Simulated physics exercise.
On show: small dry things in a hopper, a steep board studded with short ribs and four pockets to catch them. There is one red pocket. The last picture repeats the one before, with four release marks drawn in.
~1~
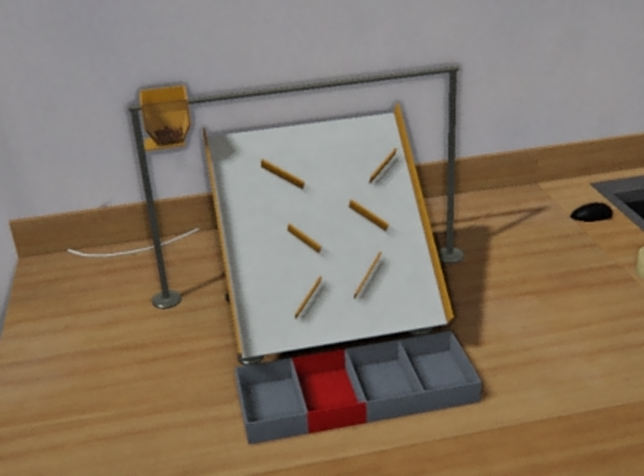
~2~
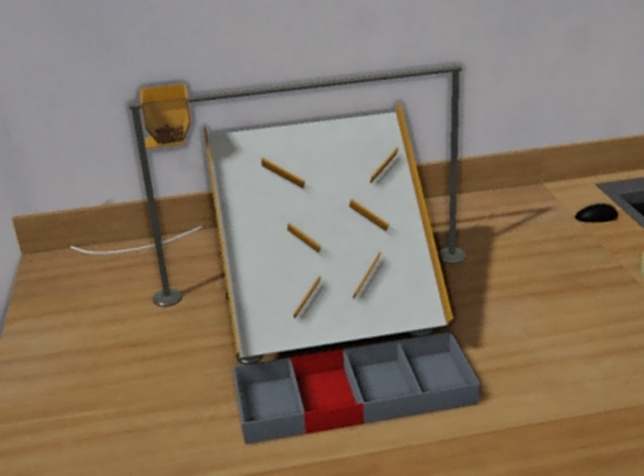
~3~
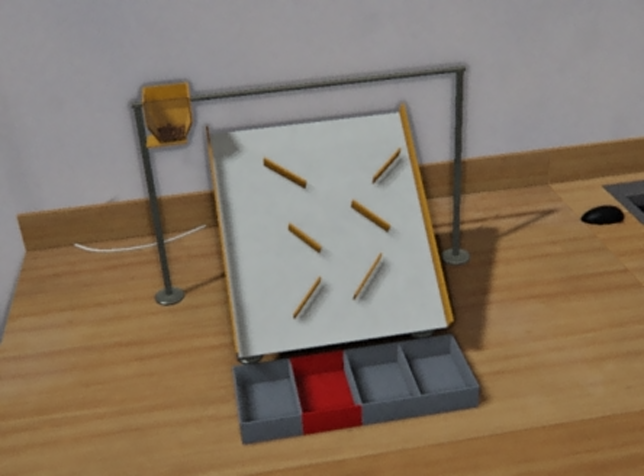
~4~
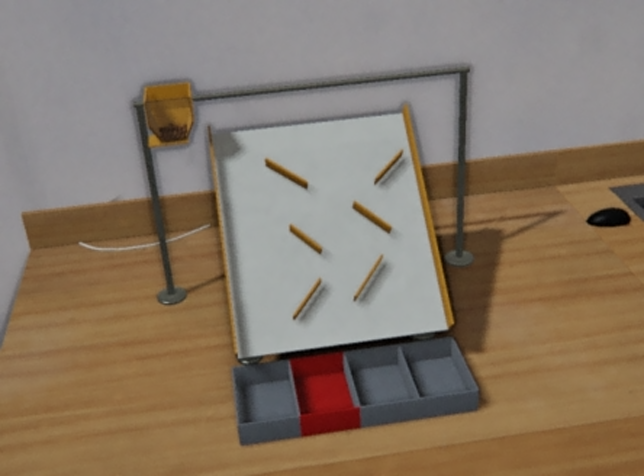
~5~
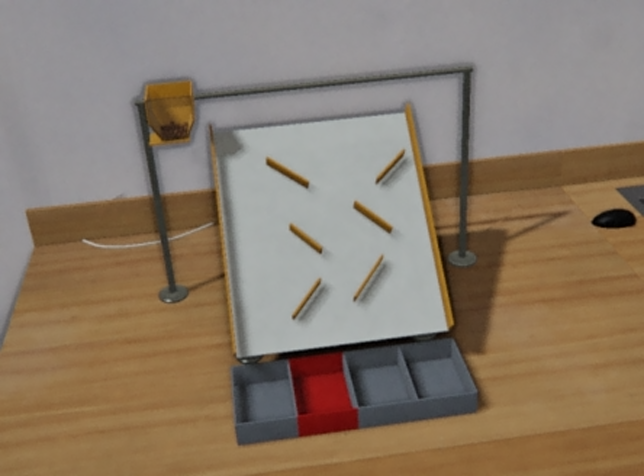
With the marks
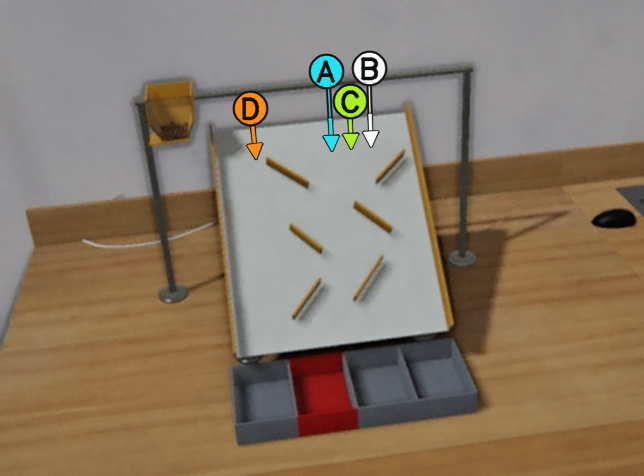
The view drifted very slightly around a tilted white board with six short ribs, while the small brown pieces stayed in the raised hopper at left and the four trays below, one red, sat still.
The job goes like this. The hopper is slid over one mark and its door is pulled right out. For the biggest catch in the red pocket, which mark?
I would pick mark A.
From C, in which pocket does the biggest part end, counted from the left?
It is the fourth one.
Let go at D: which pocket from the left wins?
The first from the left.
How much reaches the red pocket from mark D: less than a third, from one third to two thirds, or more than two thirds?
Less than a third.
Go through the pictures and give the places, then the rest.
In the first picture, hopper (169, 136), cereal balls, door shut.
In the second picture, ribs (262, 158) to (305, 182), (372, 176) to (398, 148).
In the third picture, ribs (289, 223) to (321, 247), (353, 200) to (390, 226).
In the fourth picture, ribs (294, 315) to (321, 278), (355, 296) to (382, 255).
In the fifth picture, red pocket (328, 421), number 2 of 4 from the left.
On the marked copy, mark A meets the board at (331, 145); mark B meets the board at (371, 141); mark C meets the board at (351, 143); mark D meets the board at (255, 153).
With A, roughly two thirds in the red pocket, roughly a third in other pockets.
With B, about a tenth in the red pocket, the larger part in other pockets.
With C, roughly a third in the red pocket, roughly two thirds in other pockets.
With D, roughly a quarter in the red pocket, the larger part in other pockets.
